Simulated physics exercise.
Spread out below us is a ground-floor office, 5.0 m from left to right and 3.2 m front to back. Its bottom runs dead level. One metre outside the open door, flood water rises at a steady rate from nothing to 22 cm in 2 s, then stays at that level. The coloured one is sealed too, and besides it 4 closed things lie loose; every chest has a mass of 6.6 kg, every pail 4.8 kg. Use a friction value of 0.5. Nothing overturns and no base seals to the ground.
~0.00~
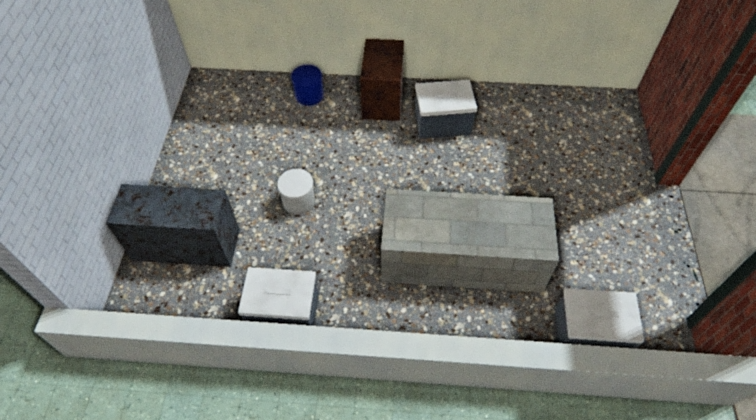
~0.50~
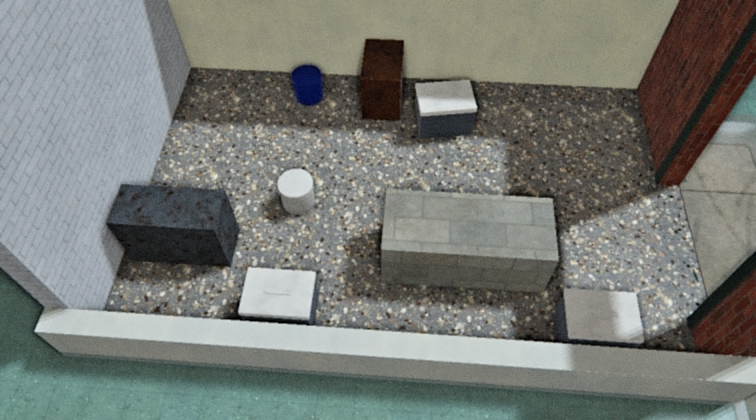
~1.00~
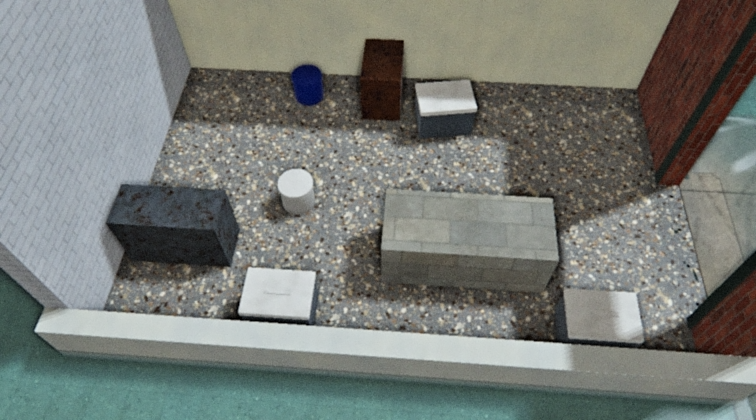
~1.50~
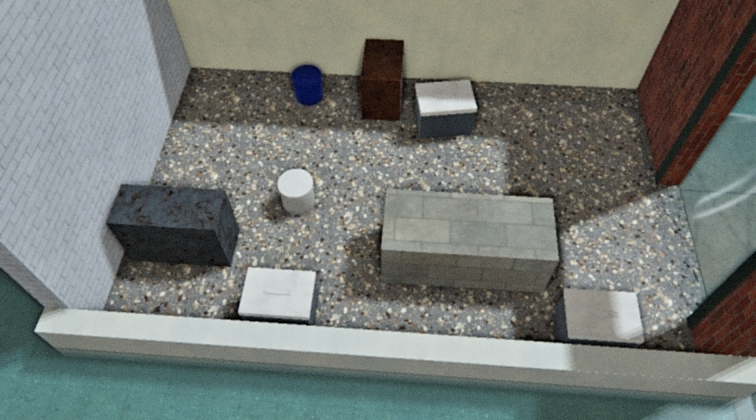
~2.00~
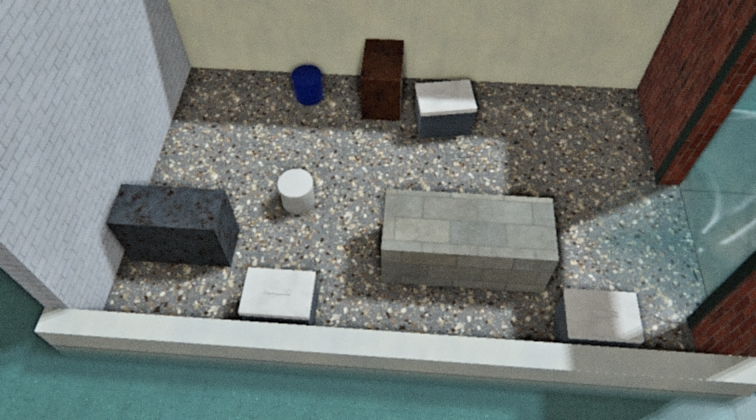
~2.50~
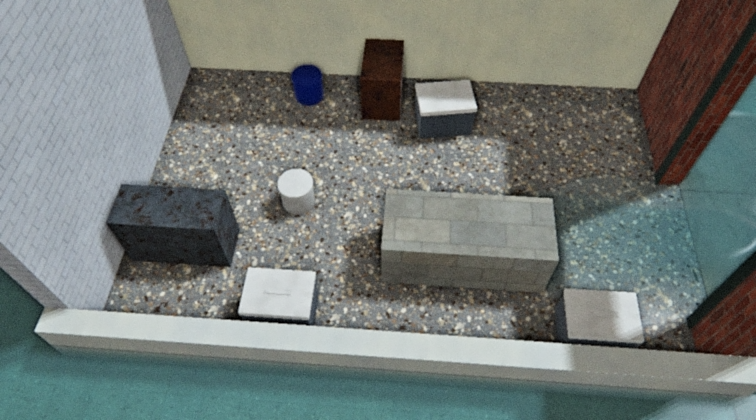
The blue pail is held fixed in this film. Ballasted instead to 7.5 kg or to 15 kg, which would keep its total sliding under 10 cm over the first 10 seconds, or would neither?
Only the heavier mass succeeds.
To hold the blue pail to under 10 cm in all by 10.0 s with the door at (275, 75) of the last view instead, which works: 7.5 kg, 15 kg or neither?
Both fall short.
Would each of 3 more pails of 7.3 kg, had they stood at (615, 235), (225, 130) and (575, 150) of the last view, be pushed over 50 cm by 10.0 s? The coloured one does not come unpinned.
Note, in sequence: Exceeded, not exceeded, not exceeded.
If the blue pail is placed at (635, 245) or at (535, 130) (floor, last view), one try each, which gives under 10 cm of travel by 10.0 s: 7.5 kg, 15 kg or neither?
The first time both options come up short; the second time the greater option is needed.
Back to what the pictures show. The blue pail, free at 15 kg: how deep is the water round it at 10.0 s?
Close to 10 cm deep.
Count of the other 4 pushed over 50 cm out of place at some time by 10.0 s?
The total is 3.
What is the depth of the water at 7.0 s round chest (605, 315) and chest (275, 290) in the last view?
Depths: Near 12 cm, then near 13 cm.
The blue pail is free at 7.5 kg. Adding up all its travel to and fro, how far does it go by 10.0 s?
About 30 cm.
After 3.5 s the blue pail would be 0 cm from its start with 7.5 kg and 0 cm from its start with 15 kg; 0 cm of water round it then.
After 4.5 s the blue pail would be 0 cm from its start with 7.5 kg and 0 cm from its start with 15 kg; 2 cm of water round it then.
After 7.0 s the blue pail would be 0 cm from its start with 7.5 kg and 0 cm from its start with 15 kg; 5 cm of water round it then.
After 10.0 s the blue pail would be 27 cm from its start with 7.5 kg and 0 cm from its start with 15 kg; 10 cm of water round it then.
